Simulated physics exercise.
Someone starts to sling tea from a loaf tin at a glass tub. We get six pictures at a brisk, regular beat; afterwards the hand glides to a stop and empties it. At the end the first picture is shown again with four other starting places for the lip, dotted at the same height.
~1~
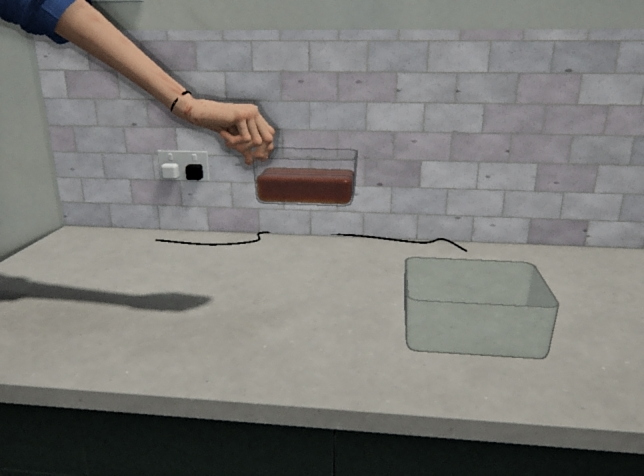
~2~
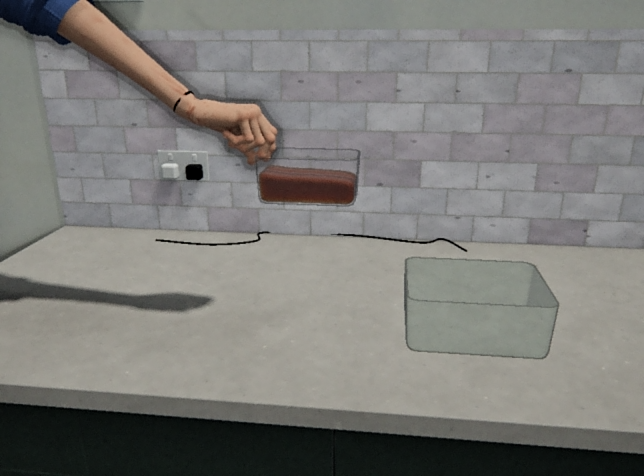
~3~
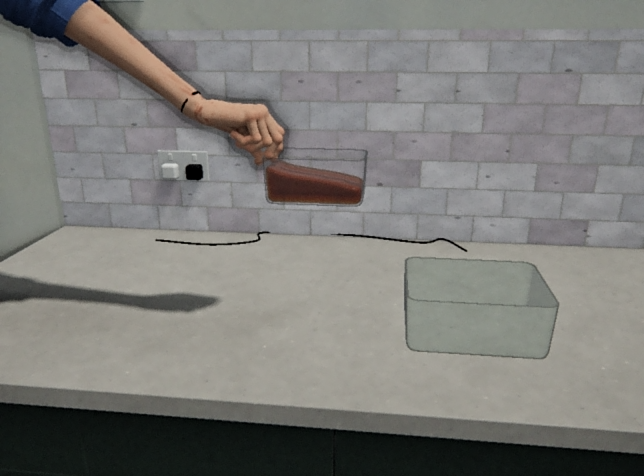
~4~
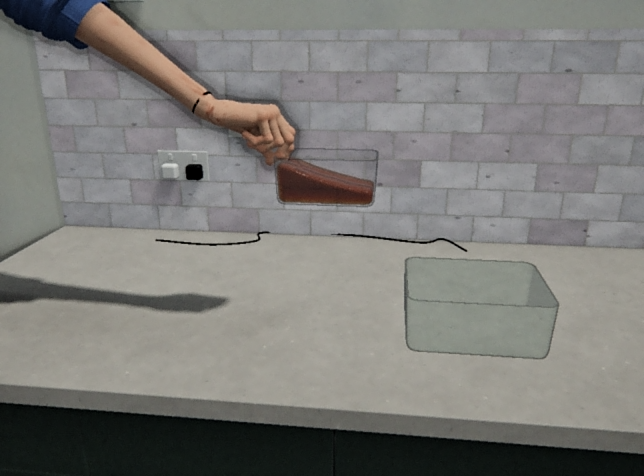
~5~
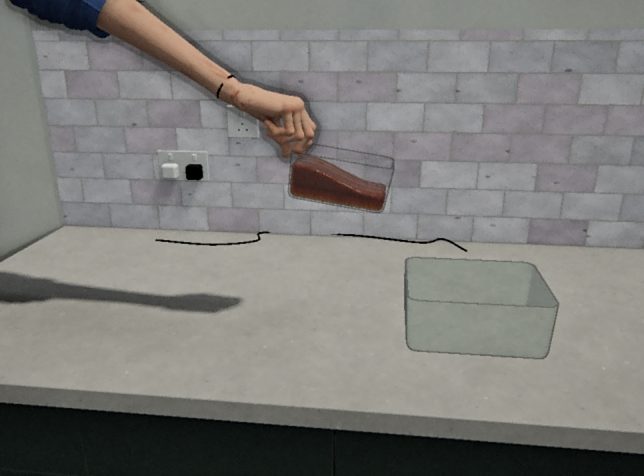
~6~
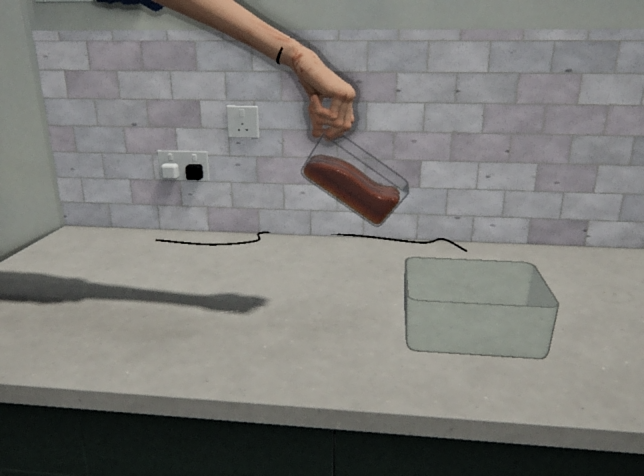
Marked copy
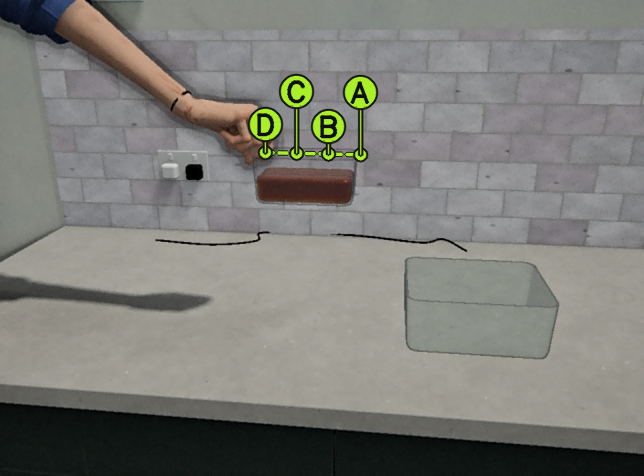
A hand reaching in from the upper left, its arm in a blue sleeve, holds a clear loaf tin of reddish-brown tea and carries it rightward, the liquid sloping inside, then tips its right end steeply downward. A clear glass tub sits at the right on a pale counter, before grey and mauve wall tiles with sockets. The fixed view looks slightly down from the front.
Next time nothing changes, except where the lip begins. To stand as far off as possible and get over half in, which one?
Go for B.
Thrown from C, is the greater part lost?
Yes.
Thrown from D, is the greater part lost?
Yes.
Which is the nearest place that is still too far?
The answer is C.
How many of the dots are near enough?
Two of the four.
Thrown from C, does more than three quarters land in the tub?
No, it does not.
On the marked copy, A at (360, 154); B at (328, 154); C at (296, 153); D at (265, 152).
For place A, about 81 % lands in the tub, 5 % falls short and 14 % goes beside or beyond.
For place B, about 68 % lands in the tub, 23 % falls short and 9 % goes beside or beyond.
For place C, about 32 % lands in the tub, 64 % falls short and 4 % goes beside or beyond.
For place D, about 0 % lands in the tub, 99 % falls short.
